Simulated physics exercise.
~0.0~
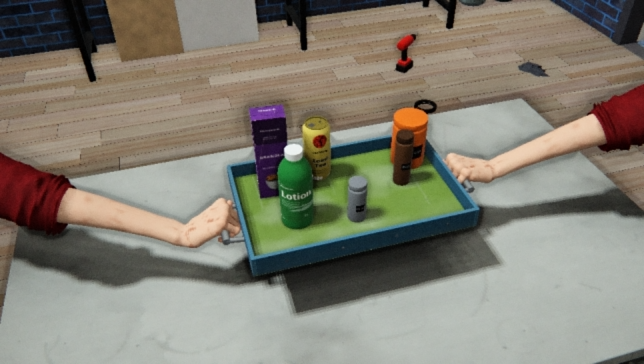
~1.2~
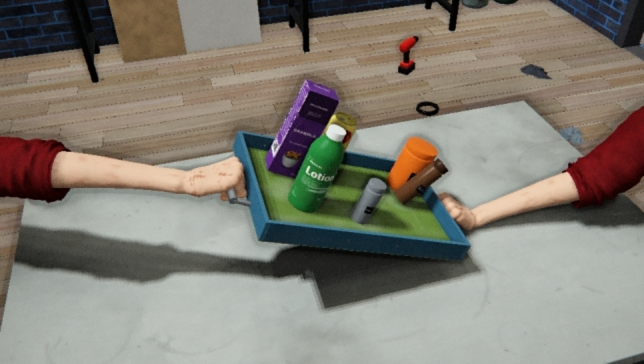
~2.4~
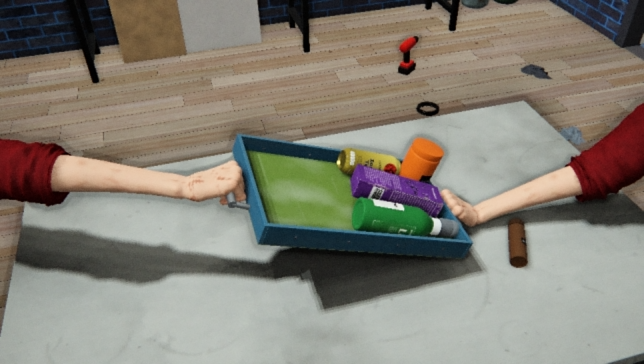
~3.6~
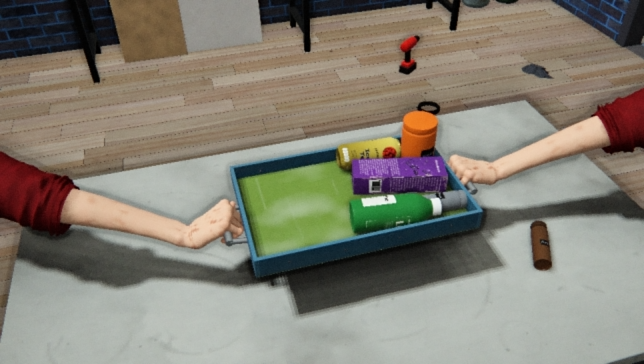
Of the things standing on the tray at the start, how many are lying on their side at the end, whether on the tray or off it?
Five of them end up on their side. The purple carton, green bottle, yellow can and grey shaker lie on the tray, and the brown shaker lies on the table.
